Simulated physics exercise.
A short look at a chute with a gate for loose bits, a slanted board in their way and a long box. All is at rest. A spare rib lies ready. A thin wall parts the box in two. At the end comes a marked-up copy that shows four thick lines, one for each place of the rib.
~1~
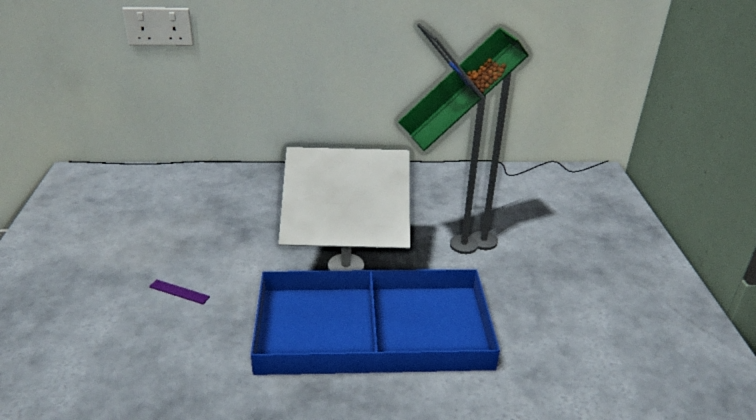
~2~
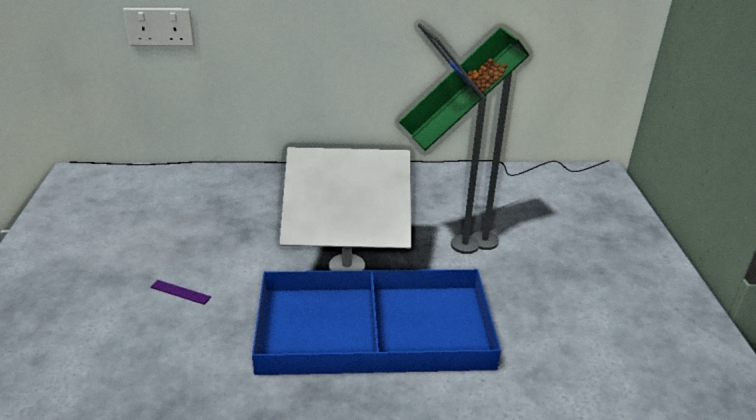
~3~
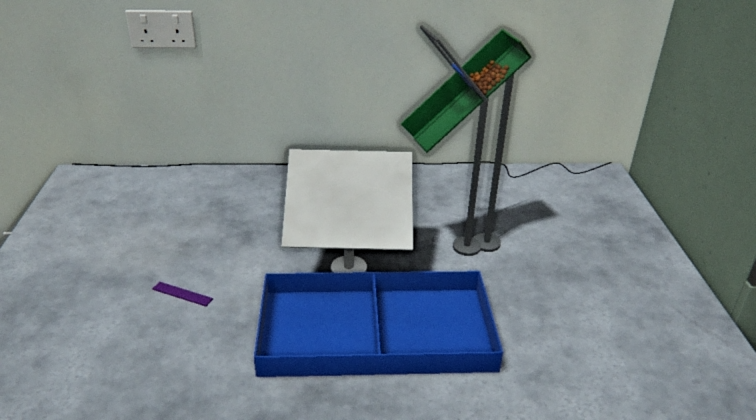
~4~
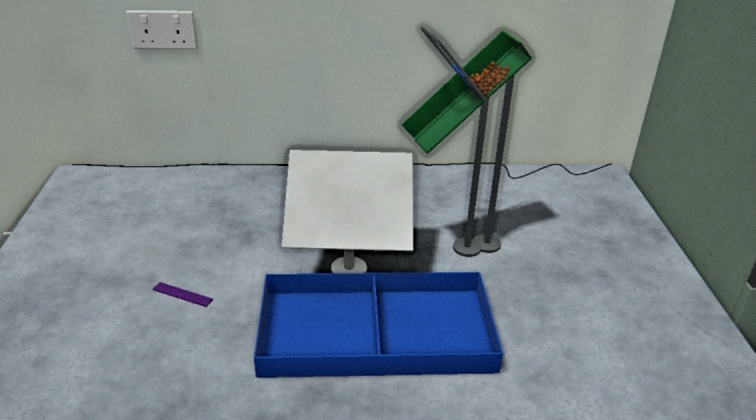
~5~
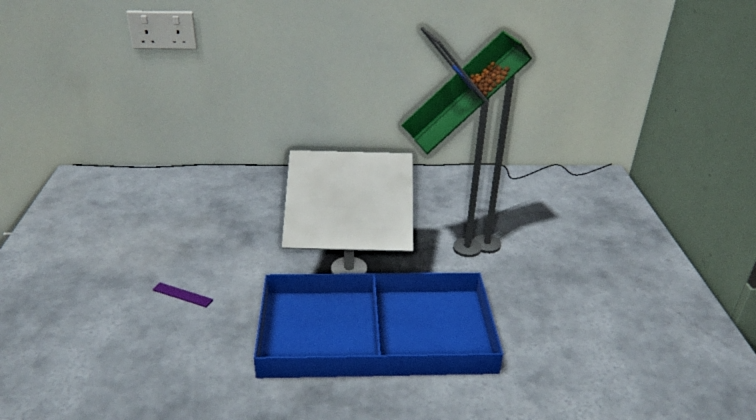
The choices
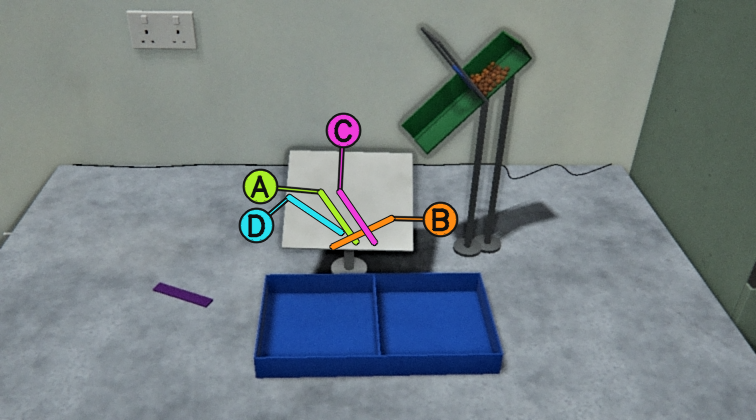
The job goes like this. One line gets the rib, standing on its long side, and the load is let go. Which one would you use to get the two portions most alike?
Go for A.
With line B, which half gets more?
Left.
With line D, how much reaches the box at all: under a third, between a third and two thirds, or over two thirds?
Over two thirds.
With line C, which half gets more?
Right.
On the marked copy, line A from (320, 192) to (356, 241); line B from (391, 218) to (332, 246); line C from (339, 191) to (374, 242); line D from (289, 197) to (341, 232).
If A is chosen, of what is caught, about half in the left half, about half in the right.
If B is chosen, of what is caught, all in the left half, none in the right.
If C is chosen, of what is caught, a small part in the left half, nearly all in the right.
If D is chosen, of what is caught, nearly all in the left half, a stray few in the right.
